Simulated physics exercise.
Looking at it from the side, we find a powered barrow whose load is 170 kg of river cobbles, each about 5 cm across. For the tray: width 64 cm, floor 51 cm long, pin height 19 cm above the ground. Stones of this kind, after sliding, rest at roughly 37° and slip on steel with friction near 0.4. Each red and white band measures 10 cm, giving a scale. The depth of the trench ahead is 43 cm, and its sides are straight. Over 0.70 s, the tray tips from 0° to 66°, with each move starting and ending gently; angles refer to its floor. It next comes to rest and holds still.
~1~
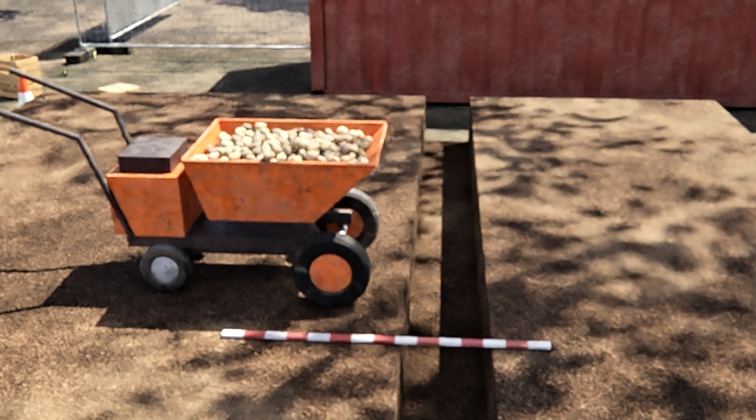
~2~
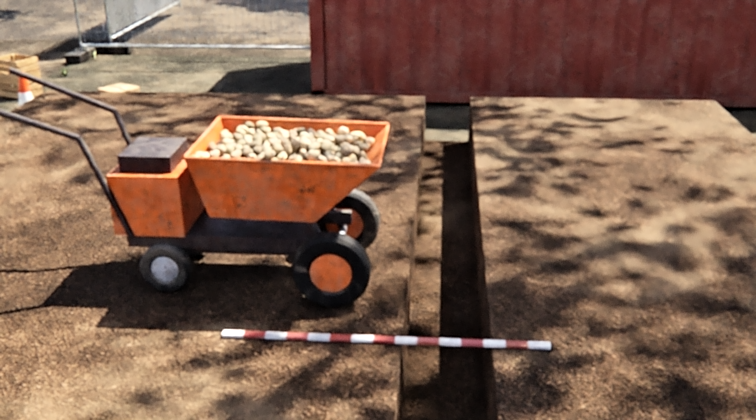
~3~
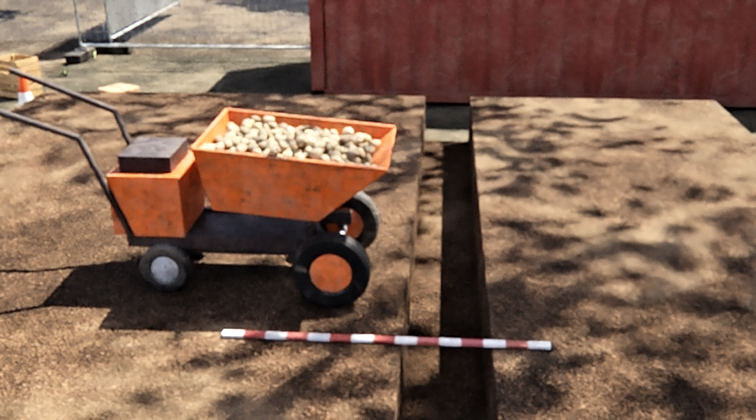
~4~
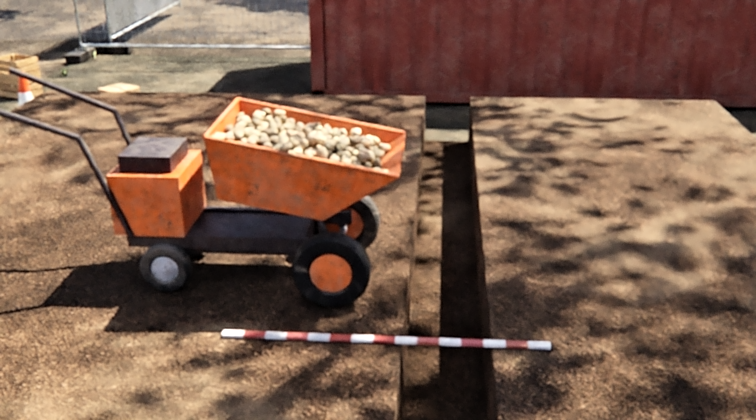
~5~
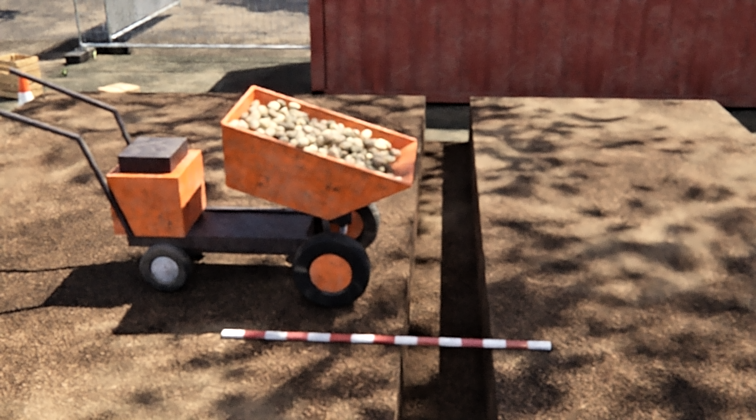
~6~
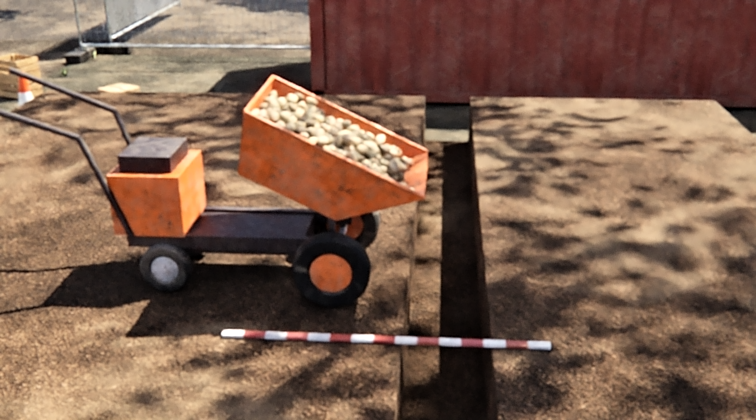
We see an orange powered barrow loaded with rounded stones beside a straight trench, a red and white banded pole lying in front, as its tray gradually tilts up from level, its rear rising and its lip angling down to the right.
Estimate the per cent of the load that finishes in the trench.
Roughly 38 percent.
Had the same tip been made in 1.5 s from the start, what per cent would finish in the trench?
Something close to 50 per cent.
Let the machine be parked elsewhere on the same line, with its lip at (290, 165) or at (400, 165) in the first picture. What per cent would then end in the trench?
I'd expect close to 95 per cent at the first and 20 per cent at the second.
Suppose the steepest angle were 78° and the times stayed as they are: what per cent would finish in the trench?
In that case some 40 per cent.
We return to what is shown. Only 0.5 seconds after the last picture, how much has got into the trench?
Close to 10 per cent has got there by then.
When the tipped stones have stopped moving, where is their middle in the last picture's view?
The middle should be near (516, 278).
Then, 0.2 s after the last picture the floor is at 55°, 100 % in the tray; the foremost stones are at (447, 216).
Then, 0.5 s after the last picture the floor is at 66°, 73 % in the tray, 10 % in the trench, 18 % past the trench; the foremost stones are at (532, 276).
Then, 0.8 s after the last picture the floor is at 66°, 24 % in the tray, 17 % in the trench, 59 % past the trench; the foremost stones are at (689, 290).
Then, 2.8 s after the last picture the floor is at 66°, 0 % in the tray, 38 % in the trench, 62 % past the trench; the foremost stones are past the picture's edge.
